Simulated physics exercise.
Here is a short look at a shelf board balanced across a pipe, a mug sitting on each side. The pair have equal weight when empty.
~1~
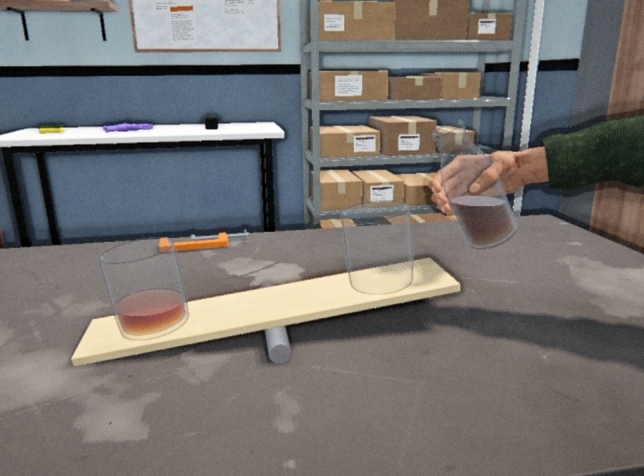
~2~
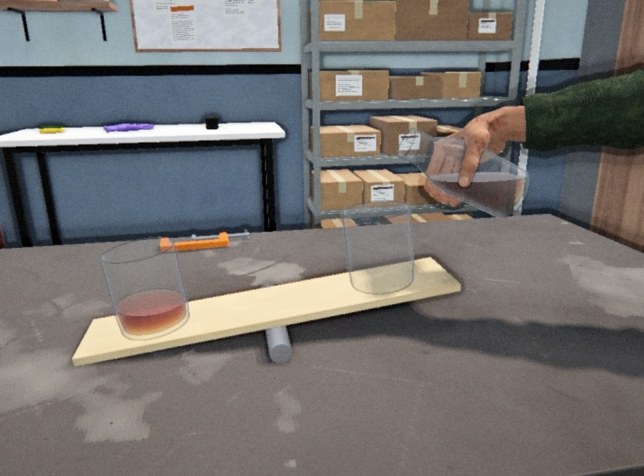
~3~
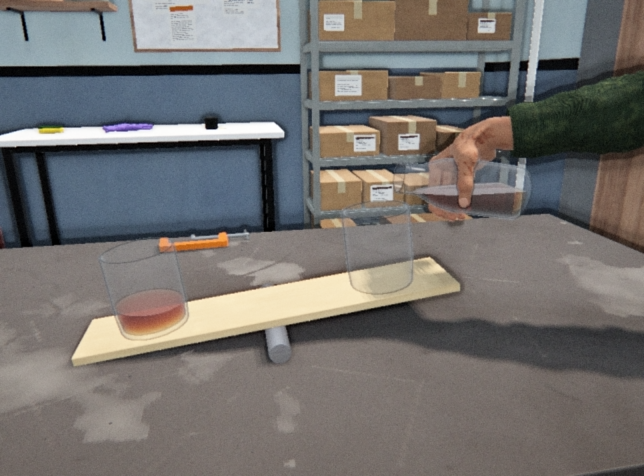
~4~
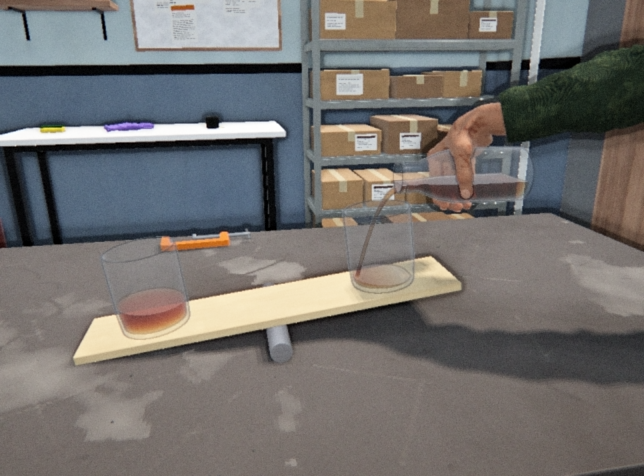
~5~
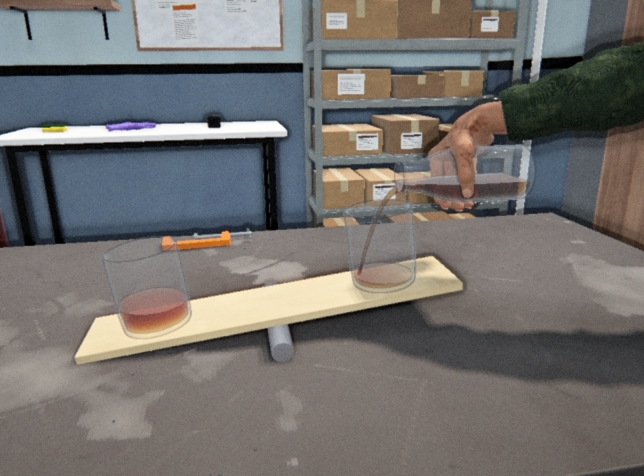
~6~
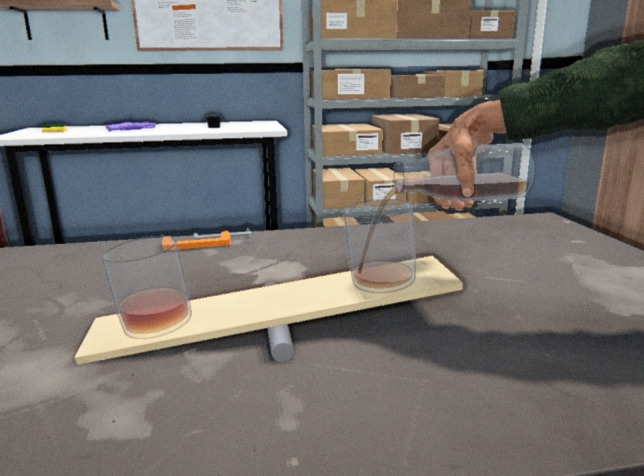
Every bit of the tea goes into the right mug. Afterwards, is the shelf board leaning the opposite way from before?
Yes.
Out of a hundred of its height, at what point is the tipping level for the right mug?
It turns at close to 25 in a hundred.
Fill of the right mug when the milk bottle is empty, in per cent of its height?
I'd guess some 35 per cent.
A moment on, the right mug is about a quarter full; the shelf board leans as before.
Further on, the right mug is about a third full; the shelf board has swung over, and that end is down.
When it is over, the right mug is about a third full; the shelf board has swung over, and that end is down.
